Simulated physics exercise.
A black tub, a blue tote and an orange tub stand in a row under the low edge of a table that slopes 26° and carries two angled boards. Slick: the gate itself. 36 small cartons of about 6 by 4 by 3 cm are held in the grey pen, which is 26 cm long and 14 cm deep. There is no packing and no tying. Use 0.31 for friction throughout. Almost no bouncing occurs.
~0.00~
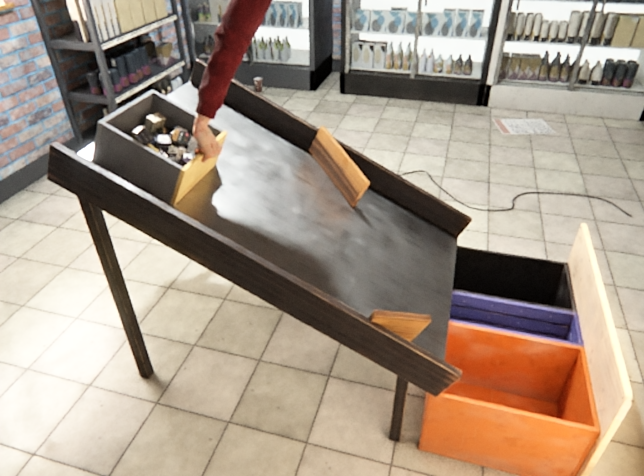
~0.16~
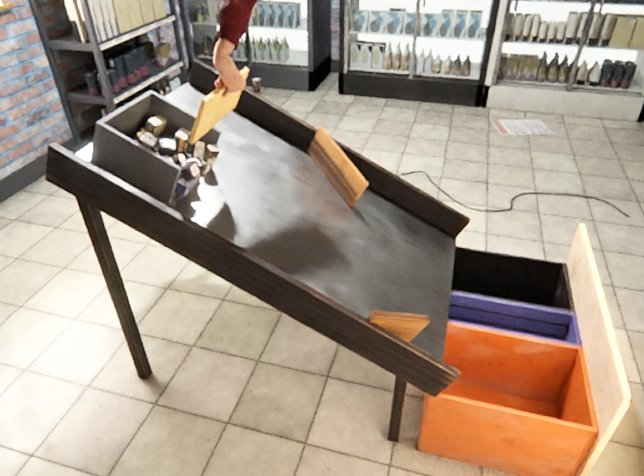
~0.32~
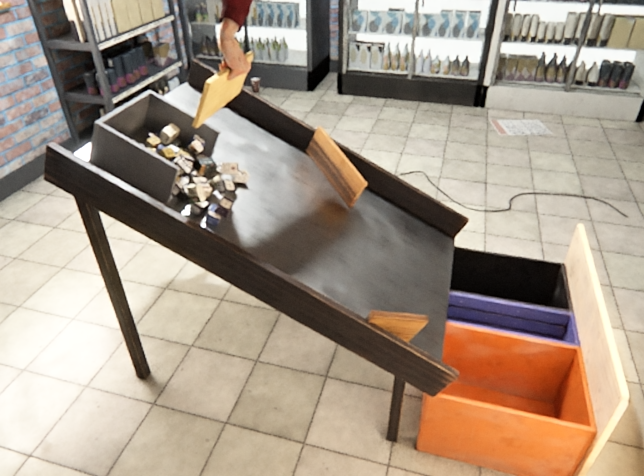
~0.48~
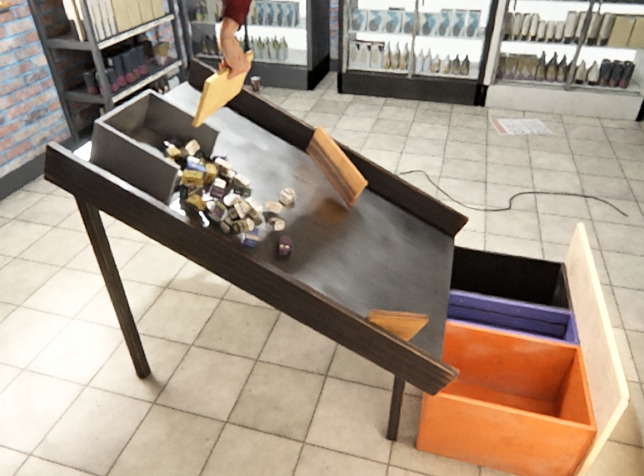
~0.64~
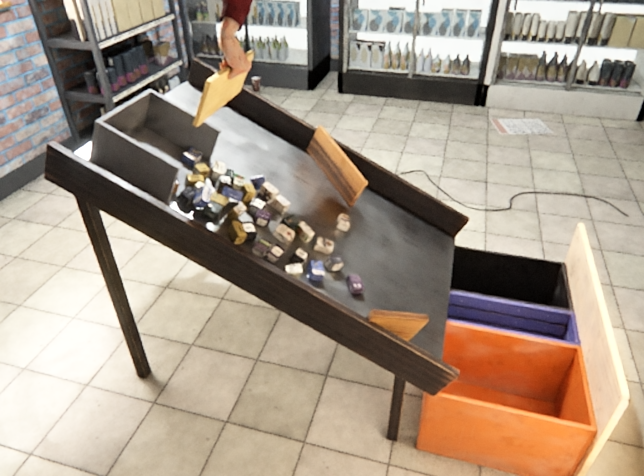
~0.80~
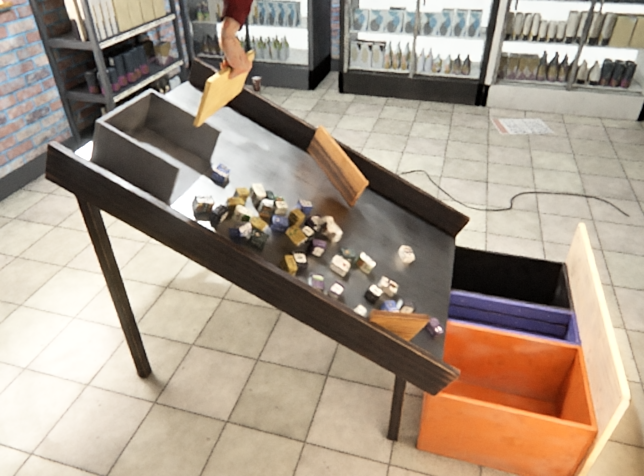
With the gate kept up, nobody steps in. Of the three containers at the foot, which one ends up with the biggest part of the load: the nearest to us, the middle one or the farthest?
Most of the load will settle in the spot next to us.
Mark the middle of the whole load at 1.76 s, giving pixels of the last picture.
Look near pixel (536, 409).
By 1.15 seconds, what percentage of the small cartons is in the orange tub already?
Some 20 per cent by then.
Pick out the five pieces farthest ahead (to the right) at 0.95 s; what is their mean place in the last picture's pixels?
They are centred near (476, 341).
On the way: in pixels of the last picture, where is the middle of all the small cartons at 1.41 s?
Somewhere around (526, 392) in pixels.
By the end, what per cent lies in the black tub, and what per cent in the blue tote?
Close to 5 and 30 percent respectively.
After 0.95 s, 2 in the orange tub, 30 on the slope and 4 in the air.
After 1.15 s, 1 in the black tub, 1 in the blue tote, 8 in the orange tub, 22 on the slope and 4 in the air.
After 1.41 s, 1 in the black tub, 8 in the blue tote, 22 in the orange tub, 3 on the slope and 2 in the air.
When it is over (at 1.76 s), 1 in the black tub, 10 in the blue tote and 25 in the orange tub.
